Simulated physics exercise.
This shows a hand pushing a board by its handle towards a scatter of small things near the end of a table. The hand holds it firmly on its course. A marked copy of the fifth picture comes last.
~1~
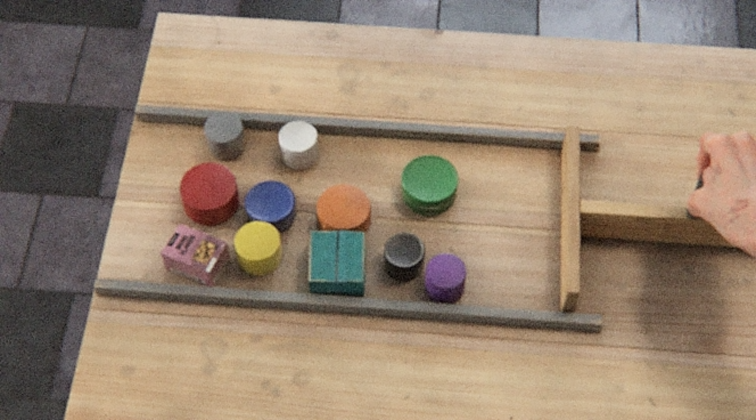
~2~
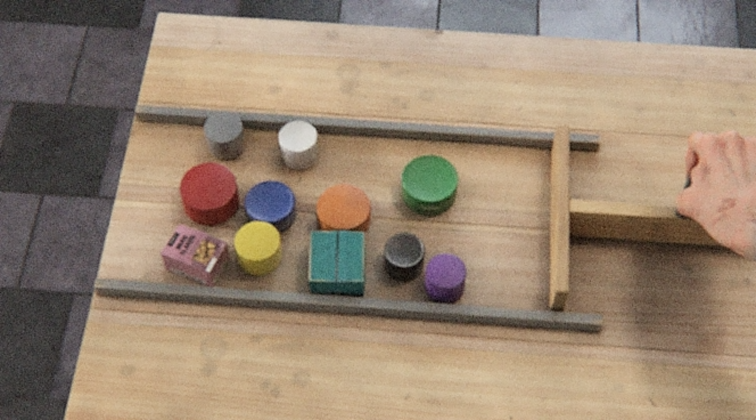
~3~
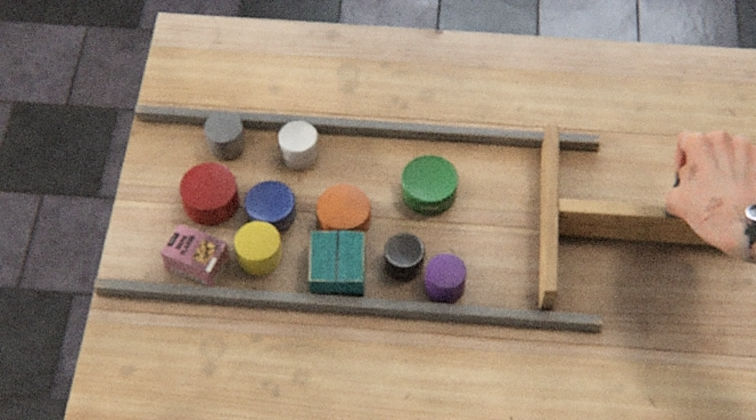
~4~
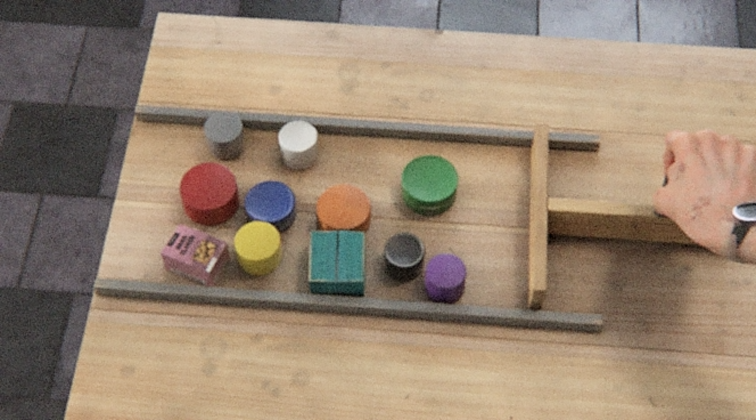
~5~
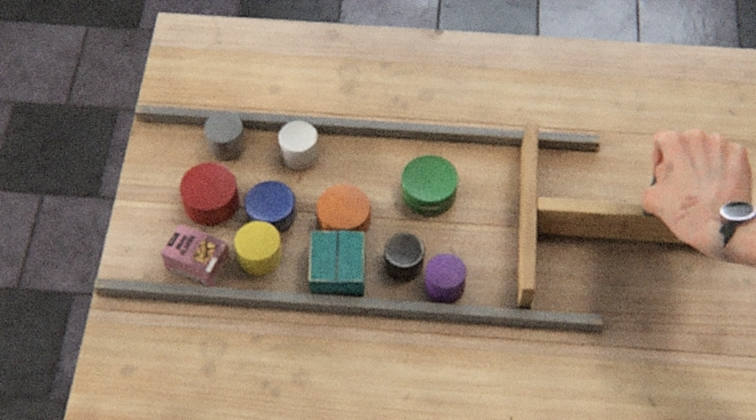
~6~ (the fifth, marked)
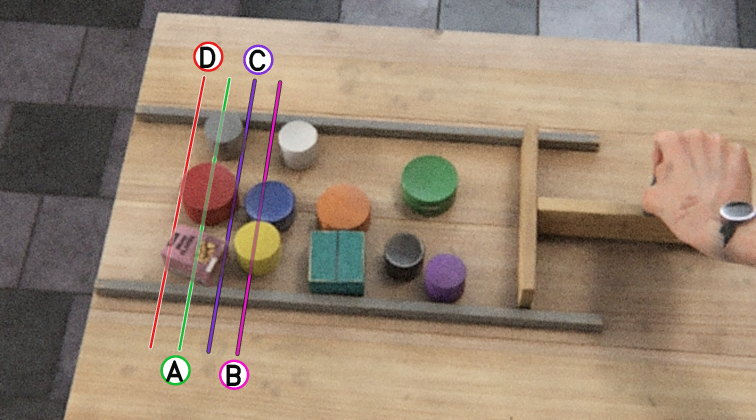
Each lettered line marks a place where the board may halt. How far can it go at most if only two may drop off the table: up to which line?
No farther than C.
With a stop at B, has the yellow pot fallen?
By then, no.
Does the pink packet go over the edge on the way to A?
Yes.
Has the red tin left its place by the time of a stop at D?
By then, yes.
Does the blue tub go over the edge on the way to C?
No.
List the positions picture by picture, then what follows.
Green tub (430, 186); turquoise box (337, 265); white jar (299, 145), in the first picture.
Board (563, 205); pink packet (196, 256), in the second picture.
Board (552, 204); yellow pot (259, 248), in the third picture.
Board (541, 203); red tin (210, 194), in the fourth picture.
Board (531, 202); grey pot (225, 136); blue tub (270, 207); green tub (430, 186), in the fifth picture.
On the marked copy, A at (206, 205); B at (260, 209); C at (233, 207); D at (179, 203).
Following C. Soon after the start, board (422, 195); purple tin (389, 279); black tub (382, 245).
Later, board (315, 188); pink packet (142, 250); red tin (159, 182).
In the end, board (235, 182); red tin over the edge; pink packet (107, 251); one fallen.
As for the rest, A drops three; B is within the limit but short; D drops five.
